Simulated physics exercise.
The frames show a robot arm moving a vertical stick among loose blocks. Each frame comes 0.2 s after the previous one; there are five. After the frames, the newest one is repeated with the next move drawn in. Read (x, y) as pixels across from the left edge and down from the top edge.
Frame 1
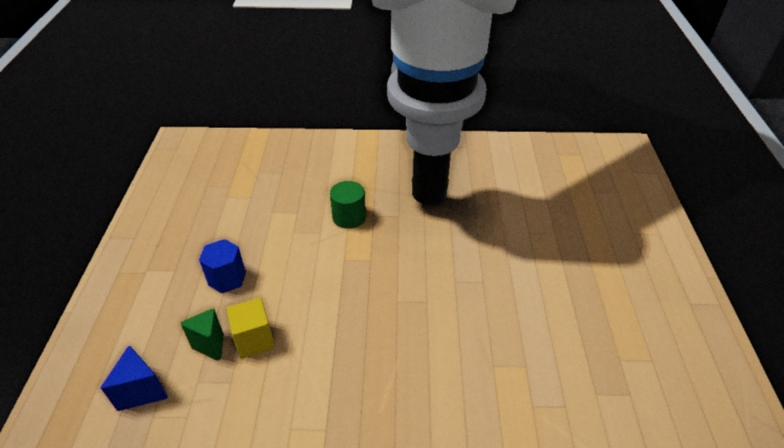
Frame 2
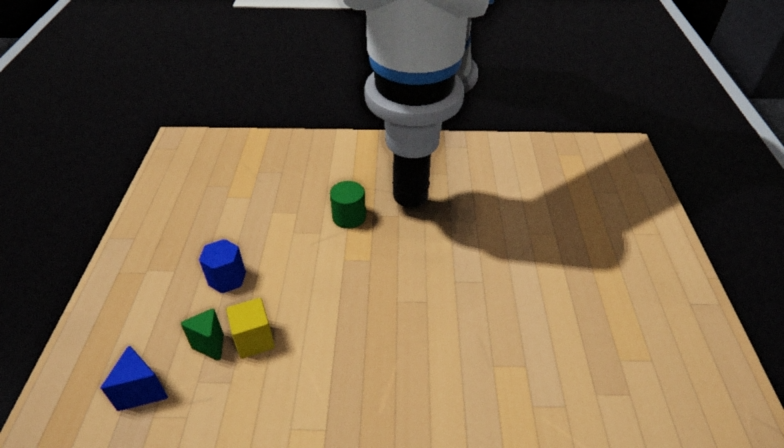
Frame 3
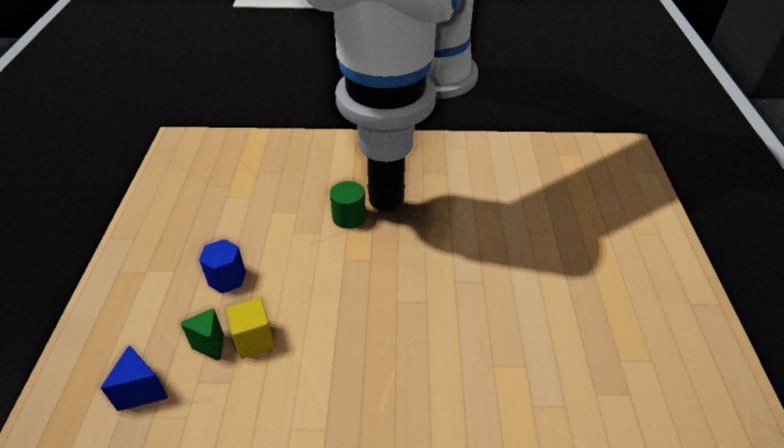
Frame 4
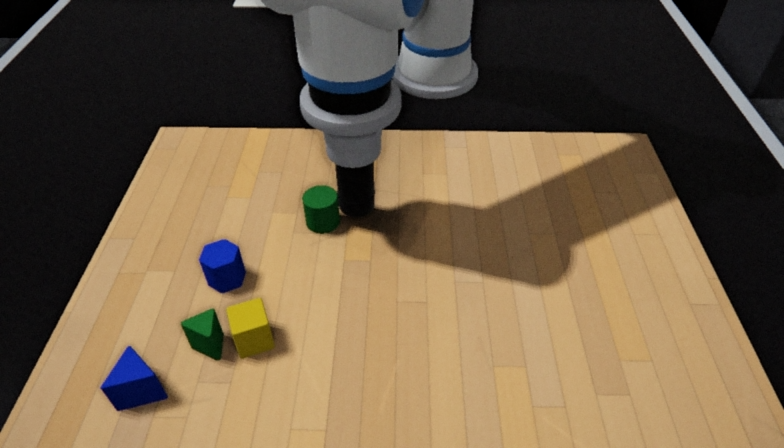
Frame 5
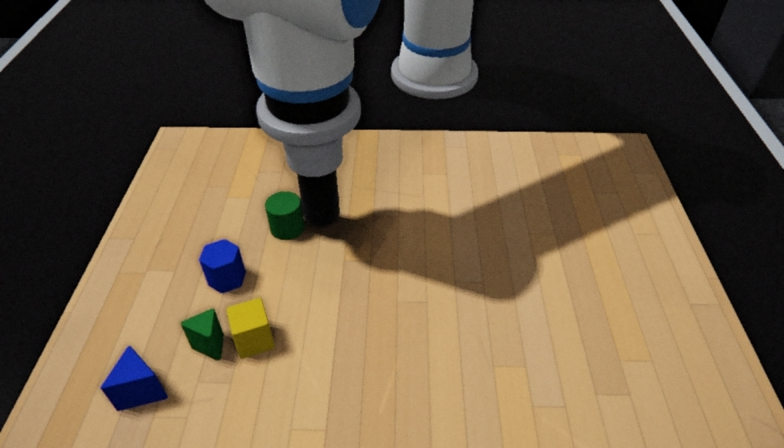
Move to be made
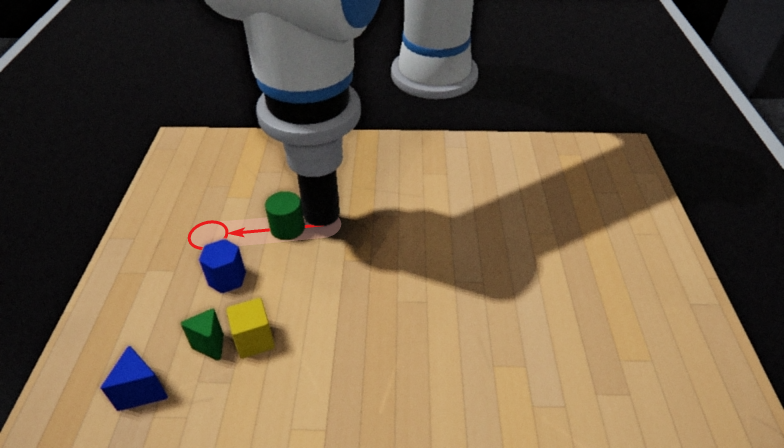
Robot arm sliding a black stick leftward across a wooden board, meeting a green cylinder and pushing it left among scattered blocks.
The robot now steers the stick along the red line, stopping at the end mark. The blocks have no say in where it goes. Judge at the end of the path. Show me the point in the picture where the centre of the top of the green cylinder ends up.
It ends at (161, 212).
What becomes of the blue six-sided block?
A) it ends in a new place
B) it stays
The correct letter is B.
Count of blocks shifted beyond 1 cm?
Just one will move.
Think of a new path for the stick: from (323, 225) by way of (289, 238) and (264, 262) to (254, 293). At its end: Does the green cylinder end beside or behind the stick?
I expect so.
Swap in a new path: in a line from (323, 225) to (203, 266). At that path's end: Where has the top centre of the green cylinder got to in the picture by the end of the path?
At (207, 209).
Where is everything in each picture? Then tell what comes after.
The first picture shows stick's lower end at (429, 195); blue six-sided block at (219, 253); green cylinder at (347, 191).
The second picture shows stick at (411, 197); blocks still.
The third picture shows stick at (386, 200); blocks still.
The fourth picture shows stick at (357, 206); green cylinder at (320, 196).
The fifth picture shows stick at (322, 215); blue six-sided block at (219, 253); green cylinder at (283, 202).
Drawn move, straight from (323, 225) to (208, 235).
The first path, step by step. One third of the way, stick at (283, 218); green cylinder at (243, 206).
Two thirds of the way, stick at (243, 222); green cylinder at (201, 209).
At the end, stick at (205, 225); blue six-sided block still; green cylinder at (161, 212).
